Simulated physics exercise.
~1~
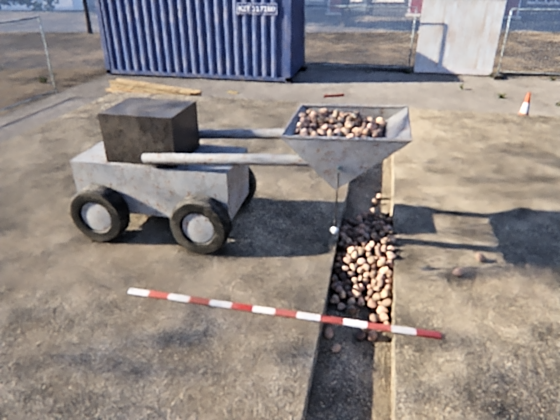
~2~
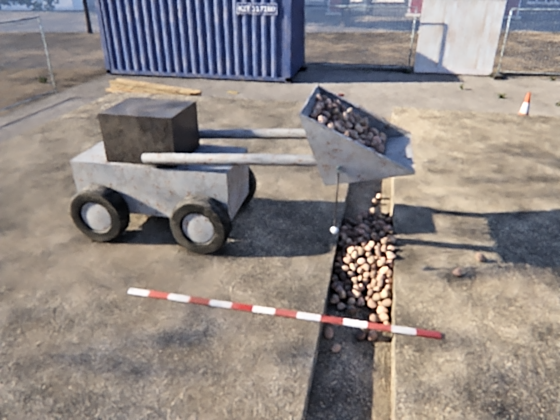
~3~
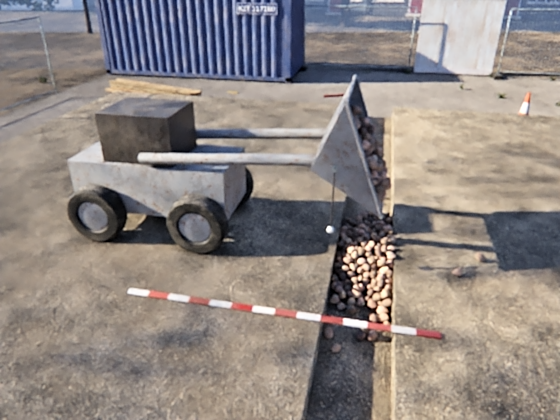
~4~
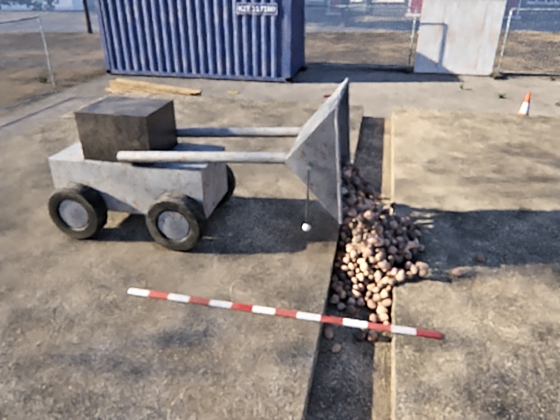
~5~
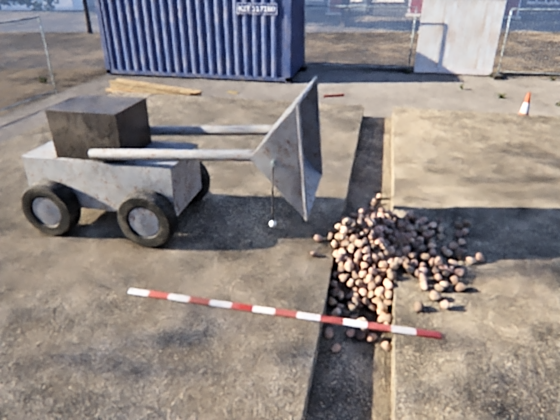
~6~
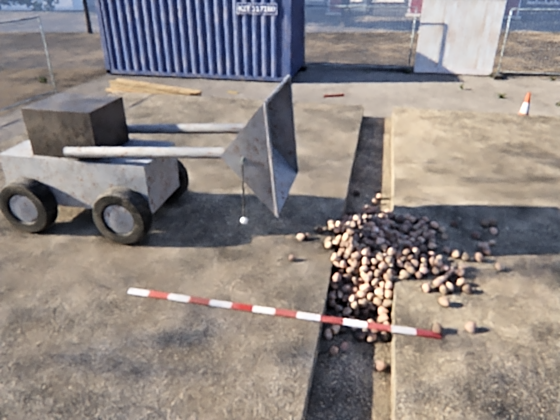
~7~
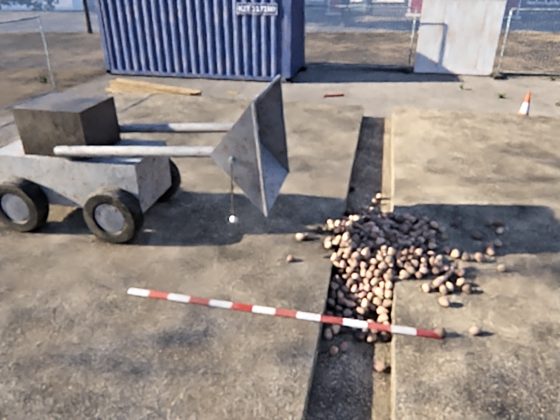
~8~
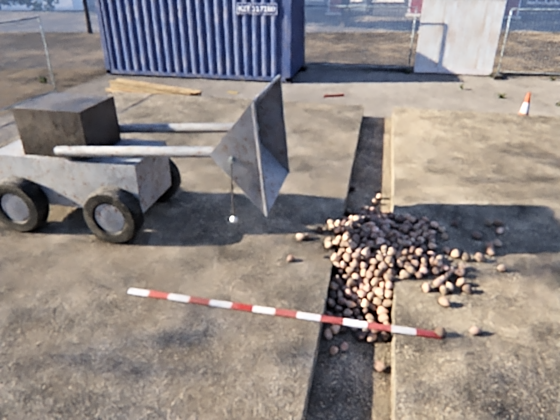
Wheeled loader tipping its bucket of cobbles into a partly filled trench, then backing left, leaving stones heaped and scattered around.
